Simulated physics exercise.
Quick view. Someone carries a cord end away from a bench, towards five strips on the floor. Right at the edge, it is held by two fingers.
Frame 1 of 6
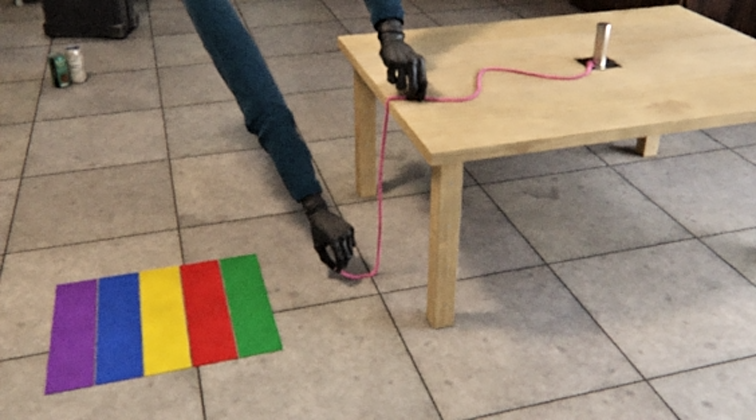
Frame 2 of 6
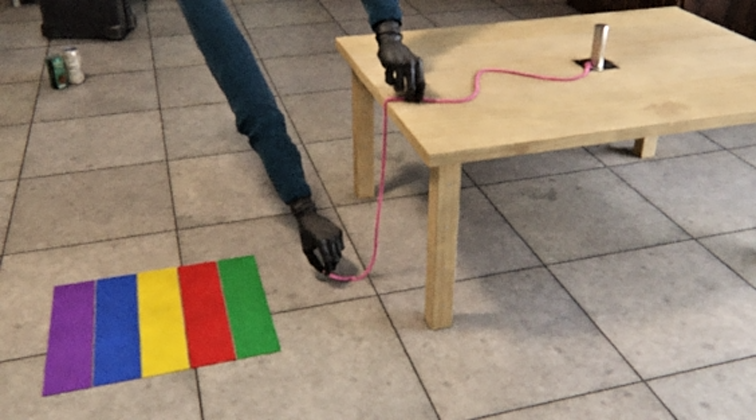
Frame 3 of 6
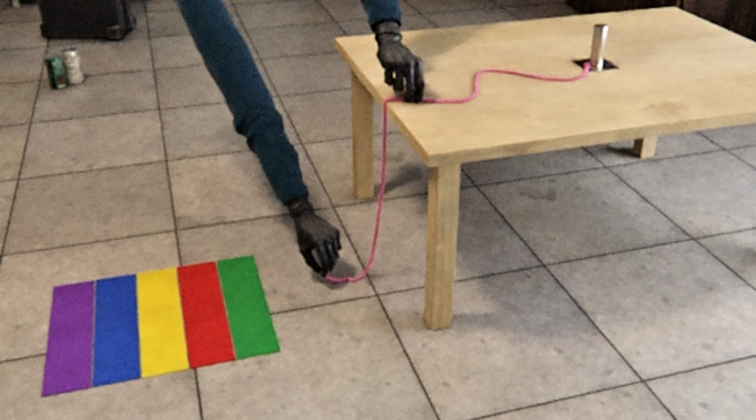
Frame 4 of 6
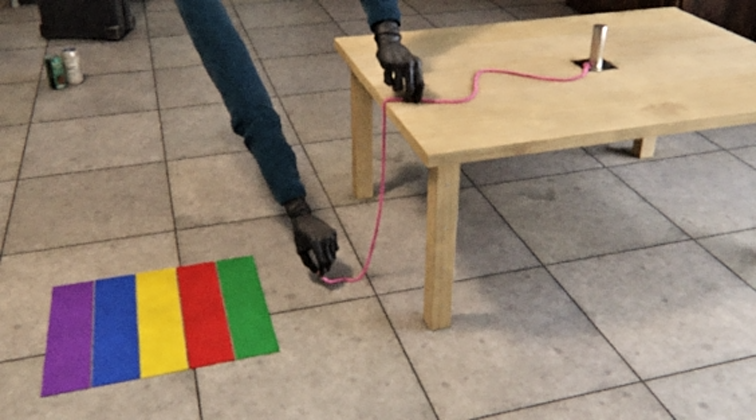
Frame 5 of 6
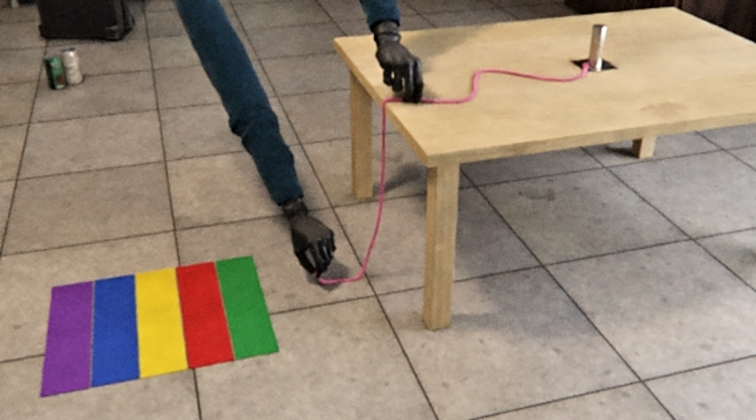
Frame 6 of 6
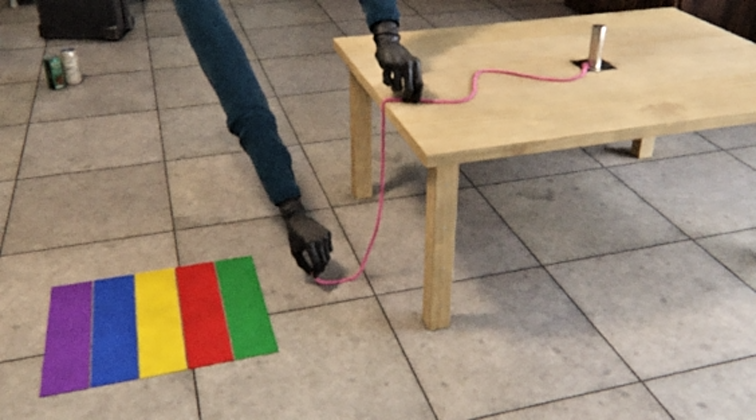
Gloved hand holding a pink cord's end low above a tiled floor, edging slightly left towards five coloured strips beside a wooden table.
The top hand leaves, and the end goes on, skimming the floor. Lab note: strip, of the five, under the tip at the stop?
Blue.
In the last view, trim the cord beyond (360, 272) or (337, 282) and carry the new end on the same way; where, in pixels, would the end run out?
You'd find it around (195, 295) the first time and around (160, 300) the second.
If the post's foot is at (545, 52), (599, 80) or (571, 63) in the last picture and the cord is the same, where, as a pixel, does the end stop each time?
The first try gives (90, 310), the second (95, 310) and the third (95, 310).
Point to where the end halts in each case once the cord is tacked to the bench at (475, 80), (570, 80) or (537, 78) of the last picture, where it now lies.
In order of the tries: About (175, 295), then (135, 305), then (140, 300).
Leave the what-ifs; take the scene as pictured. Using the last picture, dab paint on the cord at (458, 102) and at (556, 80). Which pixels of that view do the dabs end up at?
(378, 105) and (530, 74), approximately.
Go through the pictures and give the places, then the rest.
The first picture shows end (336, 268); green (257, 334); red (212, 342); yellow (166, 350); blue (119, 359); purple (71, 368).
The second picture shows end (324, 271); cord through (580, 77) (497, 71) (474, 95) (394, 100) (382, 181) (375, 253).
The third picture shows end (321, 272).
The fourth picture shows end (318, 272); cord through (578, 77) (496, 71) (473, 96) (393, 100) (382, 181) (370, 254).
The fifth picture shows end (316, 273).
The sixth picture shows end (313, 273); cord through (577, 77) (495, 71) (472, 96) (392, 101) (382, 181) (367, 254).
A little later, end near (185, 295); over red.
Next, end near (140, 302); over yellow.
When it is tight, end near (113, 307); over blue. It halts on the blue strip.
